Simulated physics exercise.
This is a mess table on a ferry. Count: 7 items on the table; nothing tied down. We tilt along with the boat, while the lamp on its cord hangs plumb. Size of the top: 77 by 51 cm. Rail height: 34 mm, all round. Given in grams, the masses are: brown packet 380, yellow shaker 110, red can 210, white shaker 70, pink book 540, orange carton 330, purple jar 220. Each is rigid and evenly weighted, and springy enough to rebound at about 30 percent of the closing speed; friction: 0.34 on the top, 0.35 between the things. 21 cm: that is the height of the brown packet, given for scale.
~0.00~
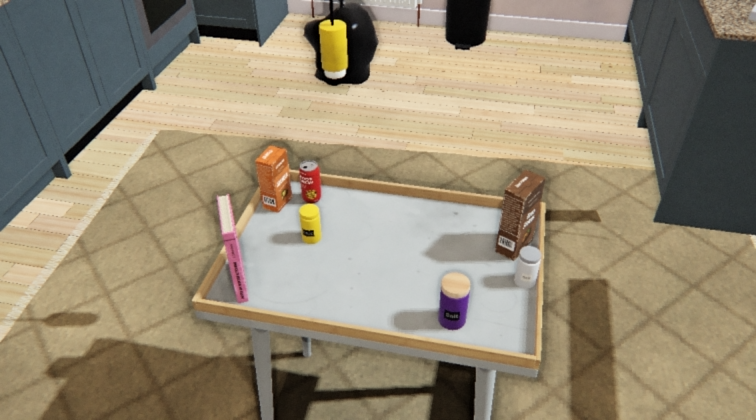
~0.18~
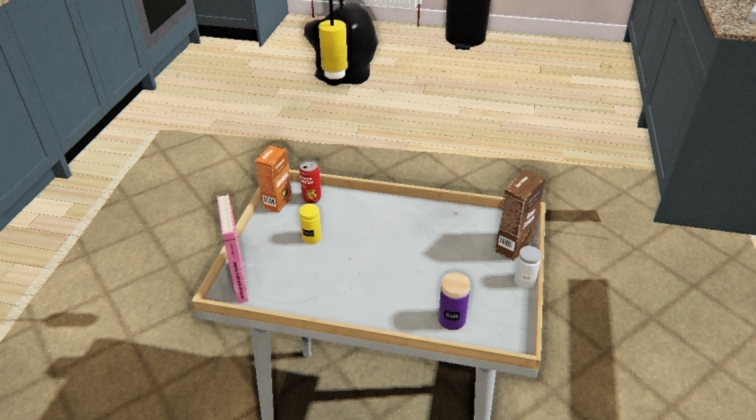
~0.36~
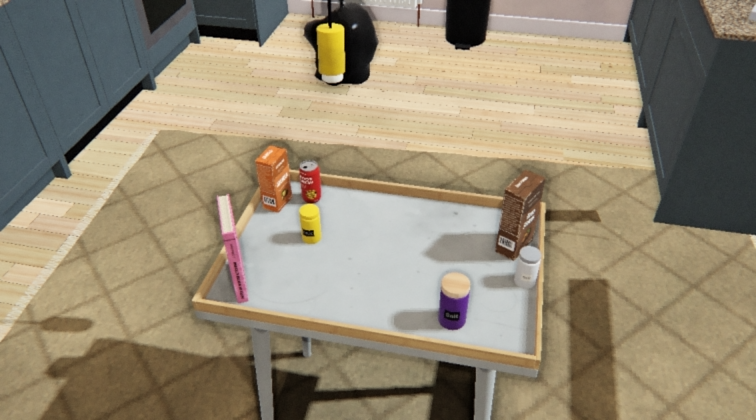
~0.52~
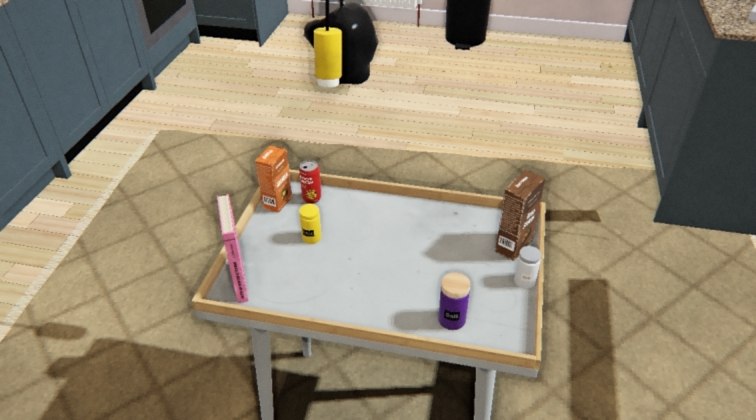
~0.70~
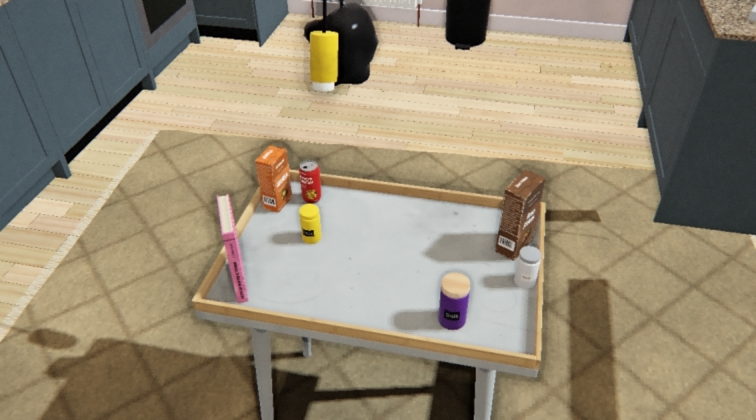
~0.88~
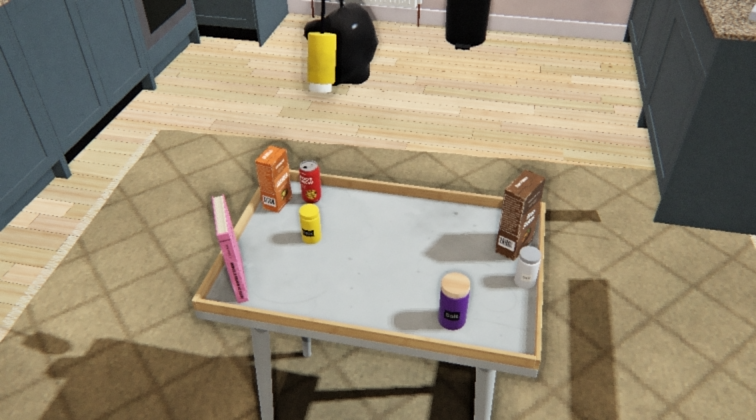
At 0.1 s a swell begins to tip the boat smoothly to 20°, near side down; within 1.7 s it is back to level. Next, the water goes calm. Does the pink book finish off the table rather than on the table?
Yes.
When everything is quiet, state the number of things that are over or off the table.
That makes 1.
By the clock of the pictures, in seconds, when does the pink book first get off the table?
It happens at about 1.2 s.
After 1.18 s, boat heeled 17°, near side down; pink book now off the table.
After 1.48 s, boat heeled 6°, near side down; brown packet moved 2 cm; orange carton moved 2 cm.
After 1.68 s, boat heeled 1°, near side down; brown packet moved 2 cm; orange carton moved 2 cm.
In the end (2.3 s), off the table, pink book; the other 6 under 5 cm from the start.
